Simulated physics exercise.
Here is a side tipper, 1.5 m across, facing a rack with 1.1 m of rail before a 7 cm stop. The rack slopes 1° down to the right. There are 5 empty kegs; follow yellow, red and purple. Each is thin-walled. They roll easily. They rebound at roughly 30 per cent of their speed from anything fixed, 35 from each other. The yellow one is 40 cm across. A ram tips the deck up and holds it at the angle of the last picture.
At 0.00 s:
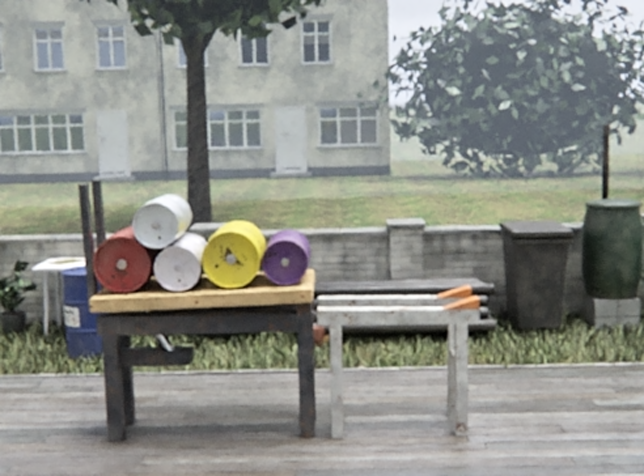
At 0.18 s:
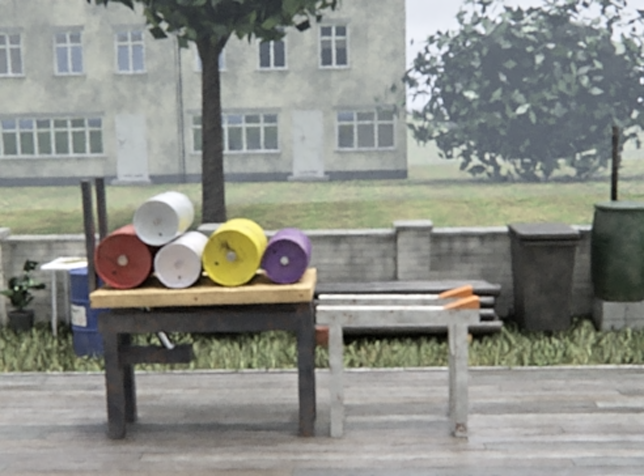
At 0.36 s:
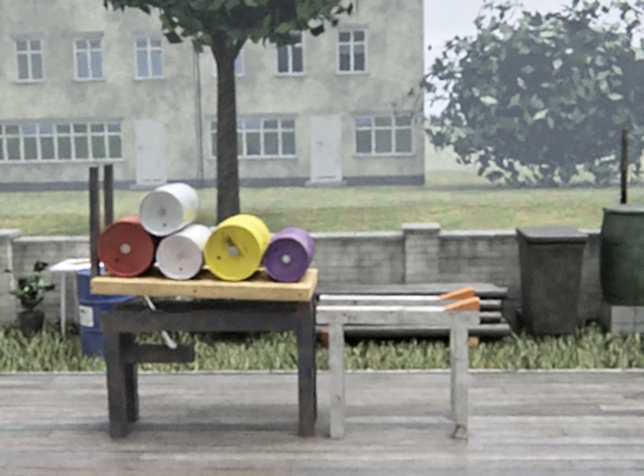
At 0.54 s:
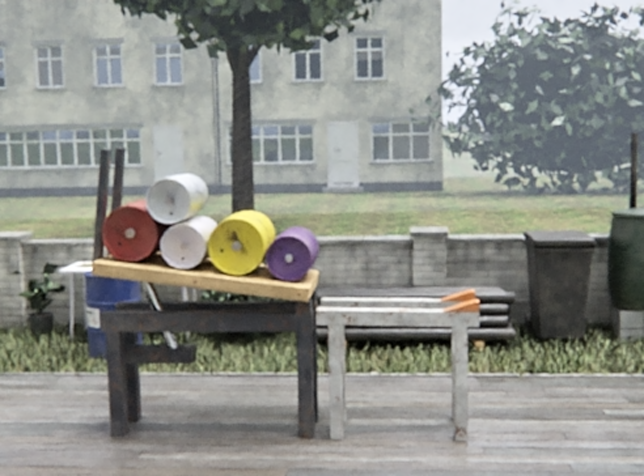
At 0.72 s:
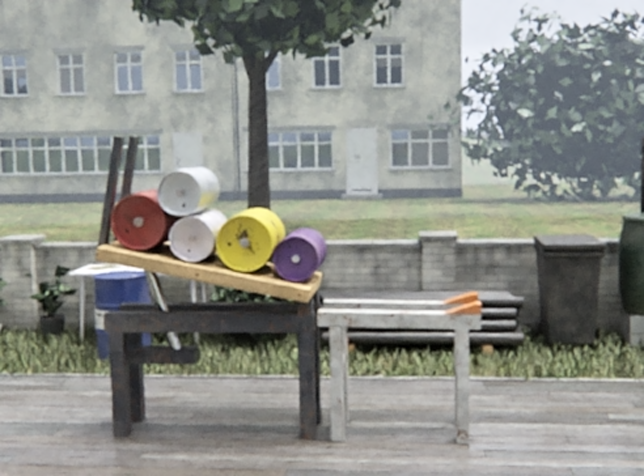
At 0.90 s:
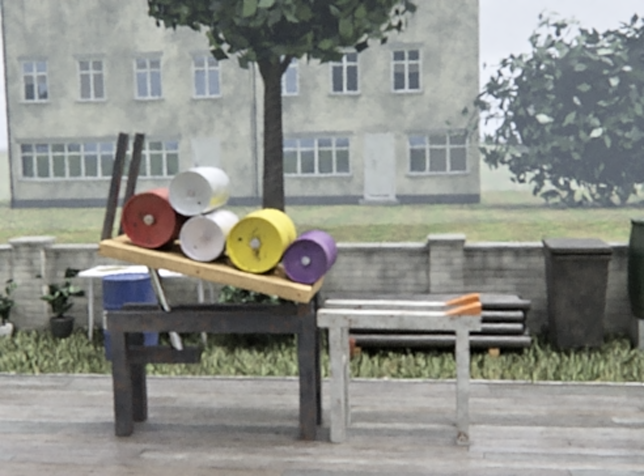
The video shows five drum-shaped containers, one stacked above four, on a wooden deck beside a pale rack. The deck's left end rises, sloping it down to the right as the containers shift slightly right and the background drifts right.
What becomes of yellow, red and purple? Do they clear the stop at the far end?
Yellow clears the end stop. Red stays inside the stop. Purple drops off the far end.
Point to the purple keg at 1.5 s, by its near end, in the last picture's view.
At about (368, 290).
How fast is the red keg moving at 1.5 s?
About 0.9 m/s.
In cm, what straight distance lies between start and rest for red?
About: Red 150.
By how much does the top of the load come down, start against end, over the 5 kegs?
About 35 cm.
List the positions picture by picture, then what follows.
The first frame shows yellow at (231, 260), red at (121, 265), purple at (285, 263); deck tilted 2° back; stop top at (478, 301).
The second frame shows yellow at (231, 258), red at (122, 261), purple at (284, 262); deck tilted 1° back.
The third frame shows yellow at (233, 252), red at (124, 249), purple at (286, 260); deck tilted 3° to the rack.
The fourth frame shows yellow at (236, 247), red at (129, 234), purple at (288, 259); deck tilted 7° to the rack.
The fifth frame shows yellow at (244, 243), red at (137, 222), purple at (295, 259); deck tilted 11° to the rack.
The sixth frame shows yellow at (255, 244), red at (147, 220), purple at (305, 262); deck tilted 13° to the rack.
After 1.5 s, yellow is on the rack, 105 cm from the rack's far end, rolling right; red is on the deck, 80 cm from the hinge, rolling right; purple is on the rack, 75 cm from the rack's far end, rolling right; 0 lost over the end.
After 2.1 s, yellow is on the rack, 50 cm from the rack's far end, rolling right; red is on the deck, 20 cm from the hinge, rolling right; purple is on the rack, 5 cm from the rack's far end, rolling right; 0 lost over the end.
After 2.9 s, yellow is over the stop and falling; red is on the rack, 60 cm from the rack's far end, rolling right; purple is beyond the stop, on the ground; 2 lost over the end.
At rest (7.2 s), yellow is beyond the stop, on the ground; red is on the rack, 90 cm from the rack's far end; purple is beyond the stop, on the ground; 2 lost over the end.
